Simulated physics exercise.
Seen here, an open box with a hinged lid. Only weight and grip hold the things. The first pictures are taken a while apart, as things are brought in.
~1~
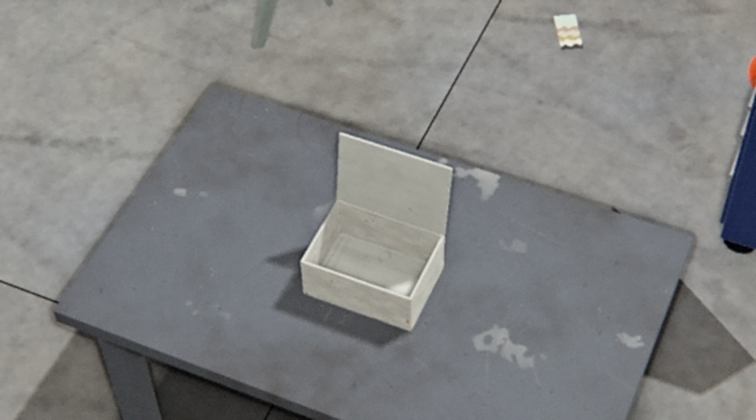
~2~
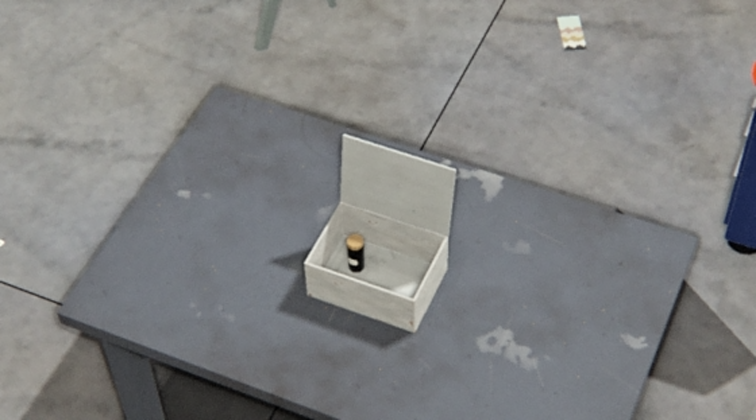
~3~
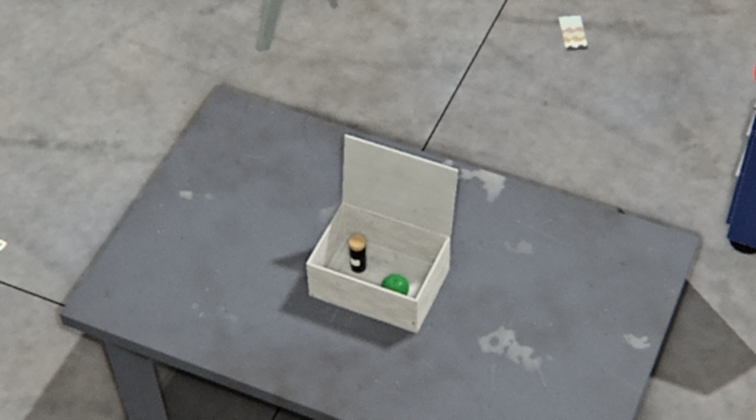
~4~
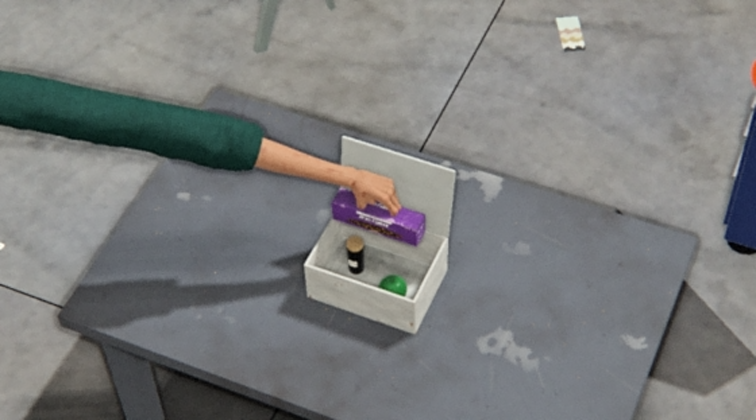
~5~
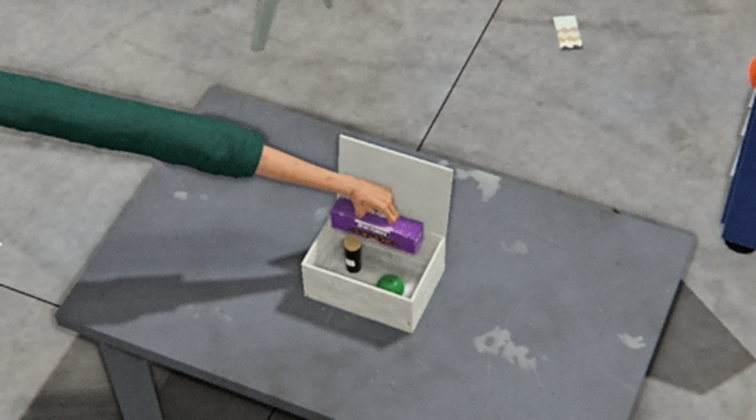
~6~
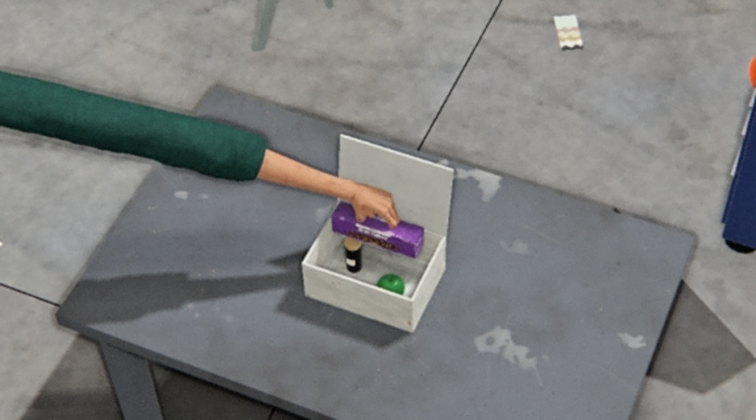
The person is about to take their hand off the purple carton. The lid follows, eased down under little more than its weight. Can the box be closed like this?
Here the lid closes.
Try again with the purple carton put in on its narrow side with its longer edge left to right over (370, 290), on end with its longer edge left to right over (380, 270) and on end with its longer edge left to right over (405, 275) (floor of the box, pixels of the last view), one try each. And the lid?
First, it sits on the rim; second, it will not close; third, it is held up.
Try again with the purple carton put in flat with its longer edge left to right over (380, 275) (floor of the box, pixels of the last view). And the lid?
Then it closes.
Then, 1.00 s on from there, lid starting down; purple carton turned 49° from how it was put near (377, 240); black shaker turned 29° from how it was put.
Then, 1.60 s on from there, lid 60° above the rim; purple carton turned 48° from how it was put near (377, 241); black shaker on its side.
Then, 2.10 s on from there, lid 20° above the rim; purple carton turned 56° from how it was put near (376, 251); black shaker on its side.
In the end, lid shut; toppled in the box, black shaker and purple carton; green apple unmoved. At the end, from the last picture's camera, purple carton near (376, 251).
